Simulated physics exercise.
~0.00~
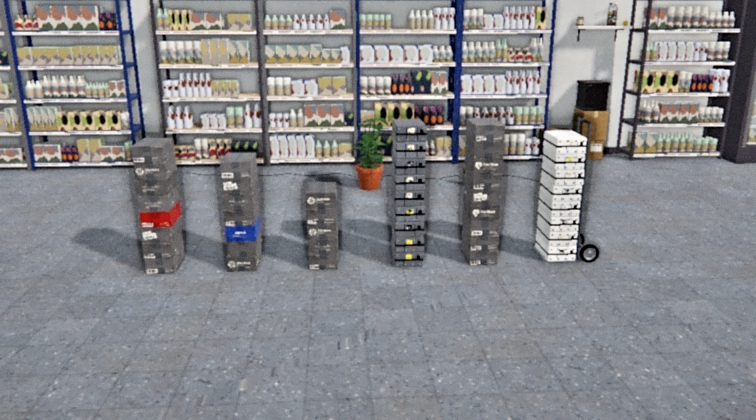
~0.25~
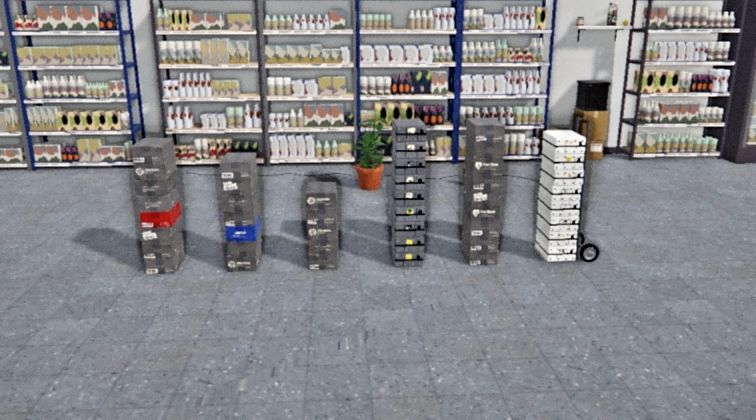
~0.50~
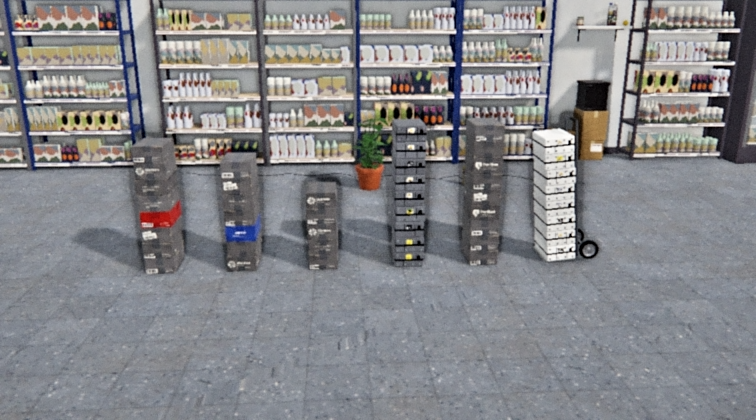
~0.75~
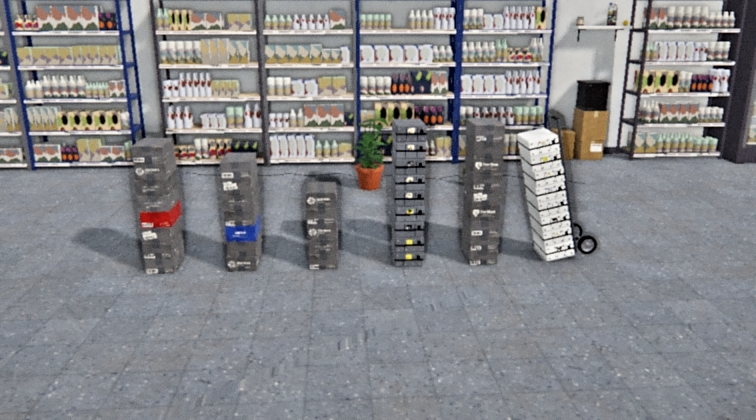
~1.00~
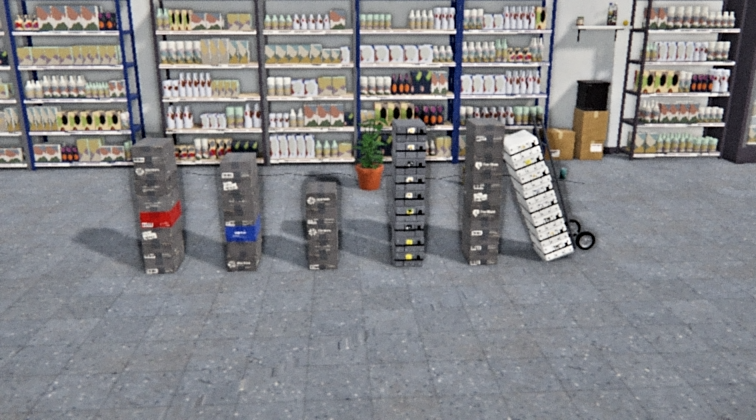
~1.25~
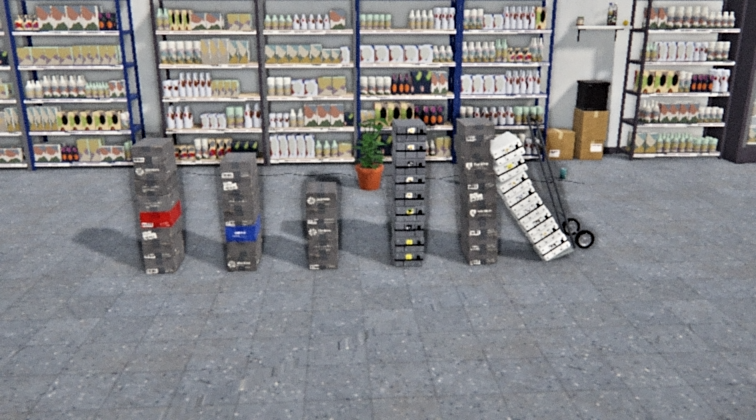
White stack of boxes on a sack truck tilting left towards a row of dark stacks standing before stocked shop shelves.
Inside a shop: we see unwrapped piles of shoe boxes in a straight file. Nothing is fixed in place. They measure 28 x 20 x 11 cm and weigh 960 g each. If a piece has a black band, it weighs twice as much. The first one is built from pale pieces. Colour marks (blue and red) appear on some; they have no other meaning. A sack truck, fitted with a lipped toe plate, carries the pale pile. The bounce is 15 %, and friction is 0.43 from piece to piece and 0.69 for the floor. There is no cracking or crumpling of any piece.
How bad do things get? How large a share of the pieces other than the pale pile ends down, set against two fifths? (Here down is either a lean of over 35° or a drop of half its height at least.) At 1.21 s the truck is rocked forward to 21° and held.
I expect the fallen part of the other piles to exceed two fifths.
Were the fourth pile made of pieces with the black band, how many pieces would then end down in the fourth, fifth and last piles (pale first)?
Fourth 4, fifth 7, last 8.
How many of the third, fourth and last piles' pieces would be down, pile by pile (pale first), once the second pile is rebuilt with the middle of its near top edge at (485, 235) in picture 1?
Result: Third pile 0, fourth pile 0, last pile 0.
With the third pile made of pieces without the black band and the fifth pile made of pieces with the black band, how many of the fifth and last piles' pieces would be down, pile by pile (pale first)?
Down count - fifth 0, last 0.
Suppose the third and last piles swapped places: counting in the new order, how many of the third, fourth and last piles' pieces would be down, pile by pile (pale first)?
Count of fallen pieces - third: 7; fourth: 4; last: 0.
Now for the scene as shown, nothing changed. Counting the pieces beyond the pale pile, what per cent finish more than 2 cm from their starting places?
It is 100 per cent.
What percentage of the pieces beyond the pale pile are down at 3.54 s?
By then 95 %.
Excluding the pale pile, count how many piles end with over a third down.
Tally: 5.
Around 1.56 s, 8 of the pale pile down; none of the 38 other boxes down, 11 disturbed.
Around 2.10 s, 8 of the pale pile down; 10 of the 38 other boxes down.
Around 2.76 s, 8 of the pale pile down; 20 of the 38 other boxes down; blue box tipped 25°.
Around 3.54 s, 8 of the pale pile down; 37 of the 38 other boxes down; red box tipped 51°, 13 cm lower; blue box tipped 44°, 15 cm lower.
Finally (4.7 s), 8 of the pale pile down; 37 of the 38 other boxes down; red box on its side; blue box tipped 43°, 16 cm lower. That is 97 per cent. Seen by the last camera, middles, red box near (76, 253), blue box near (189, 250).
